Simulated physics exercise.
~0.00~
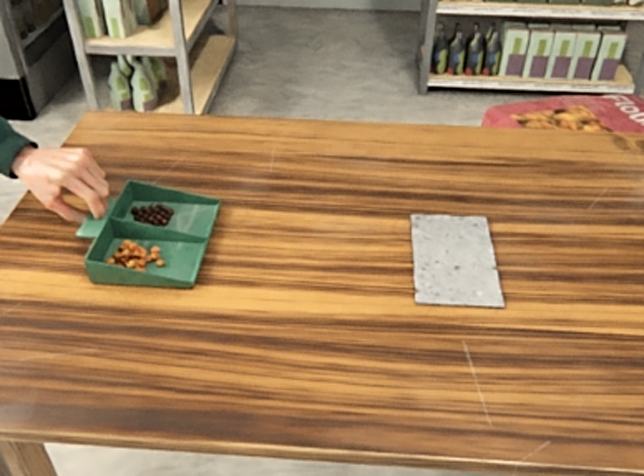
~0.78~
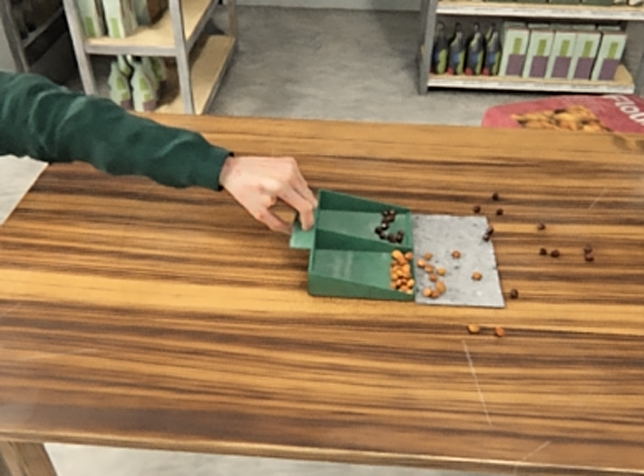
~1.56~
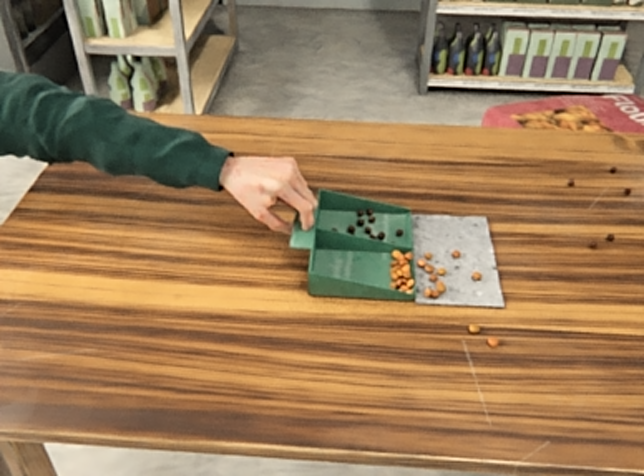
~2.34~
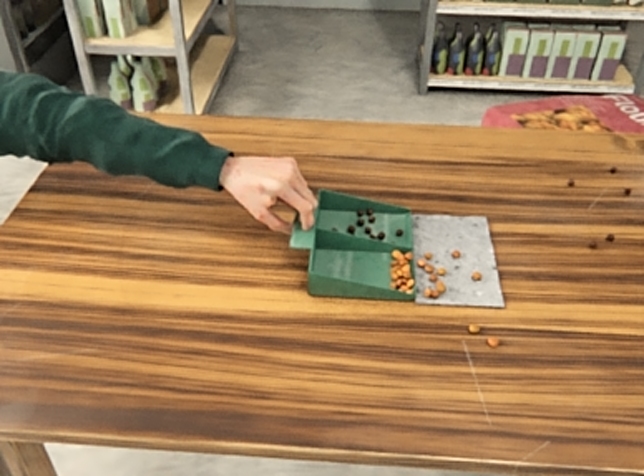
Hand sliding a green two-compartment tray right across a wooden table to a grey slab, dark and orange-brown pieces partly spilling out.
